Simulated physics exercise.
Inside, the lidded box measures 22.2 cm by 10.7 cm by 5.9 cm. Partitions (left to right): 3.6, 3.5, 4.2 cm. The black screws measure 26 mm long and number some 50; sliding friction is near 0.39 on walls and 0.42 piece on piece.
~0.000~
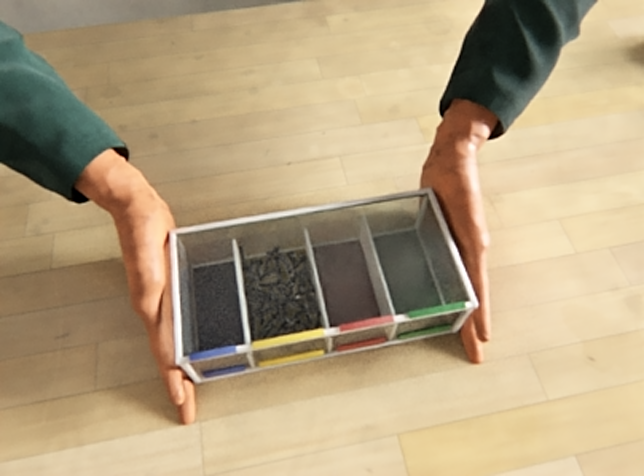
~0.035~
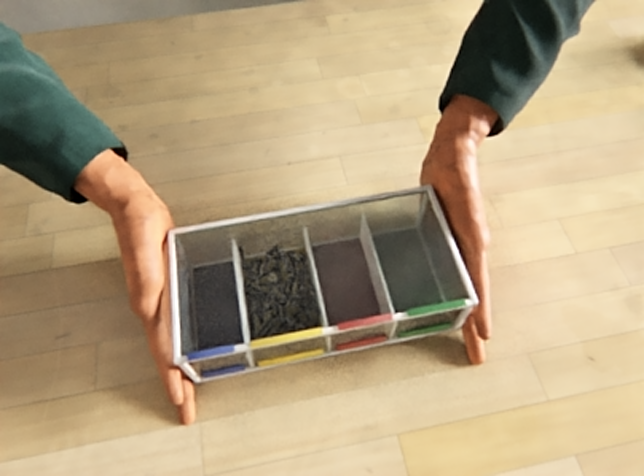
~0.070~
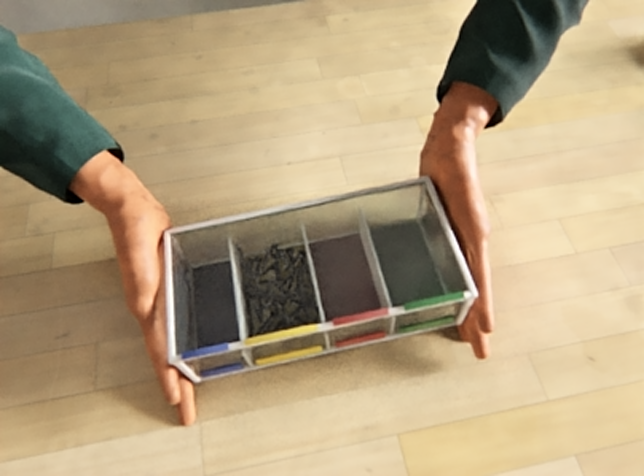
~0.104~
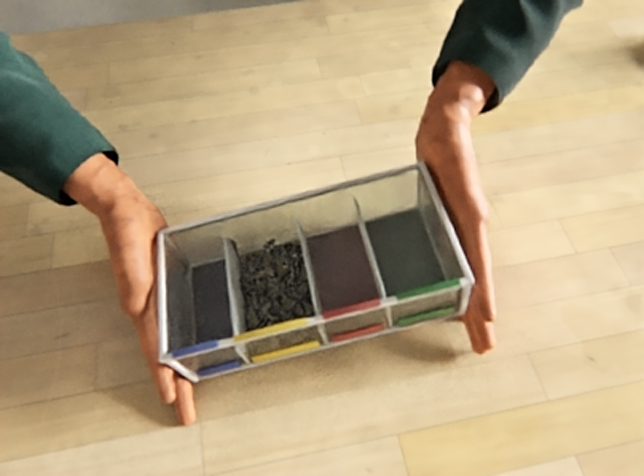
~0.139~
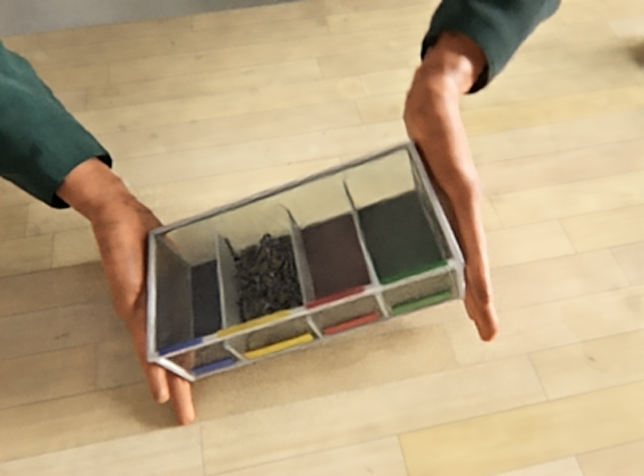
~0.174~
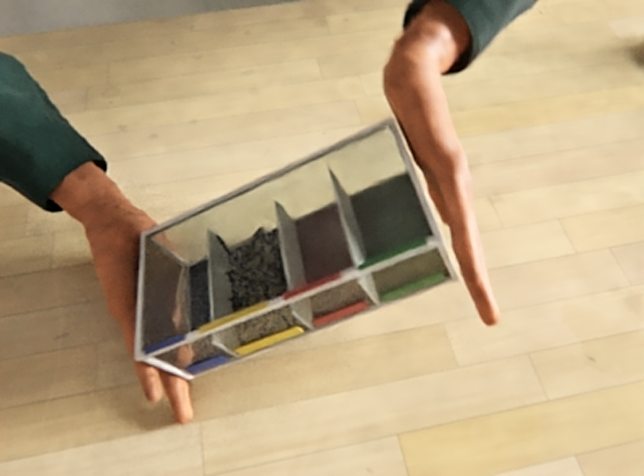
A clear lidded box with four compartments, marked blue, yellow, red and green from left to right along its front edge, is held between two hands in dark green sleeves. It is seen from above over a pale wooden plank surface, with small black pieces in the yellow section. The right hand rises and the box tilts increasingly down to the left, while the camera stays still.
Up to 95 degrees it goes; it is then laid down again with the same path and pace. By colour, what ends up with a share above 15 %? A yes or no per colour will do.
Red: No. Blue: Yes. Green: No. Yellow: Yes.
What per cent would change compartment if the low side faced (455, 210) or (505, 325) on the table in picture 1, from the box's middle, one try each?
Near 85 and 90 per cent, in that order.
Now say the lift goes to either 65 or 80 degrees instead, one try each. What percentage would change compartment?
Around 0 and 30 in a hundred, respectively.
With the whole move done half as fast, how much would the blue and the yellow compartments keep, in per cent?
I'd expect blue at 55 percent and yellow at 45 percent.
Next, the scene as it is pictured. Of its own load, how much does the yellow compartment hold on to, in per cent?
That comes out at about 30 percent.
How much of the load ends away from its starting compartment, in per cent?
65 percent.
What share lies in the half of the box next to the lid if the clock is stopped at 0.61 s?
50 per cent, give or take.
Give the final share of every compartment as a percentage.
Red 0; blue 65; green 0; yellow 35 (per cent).
Then, at 0.61 s, tilt 94 degrees; blue 30 %, yellow 70 %.
Then, at 0.90 s, tilt 38 degrees; blue 65 %, yellow 35 %.
After 1.29 s, tilt 0 degrees; blue 65 %, yellow 35 %.
By 2.0 s all is still; red 0 %, blue 65 %, green 0 %, yellow 35 %.
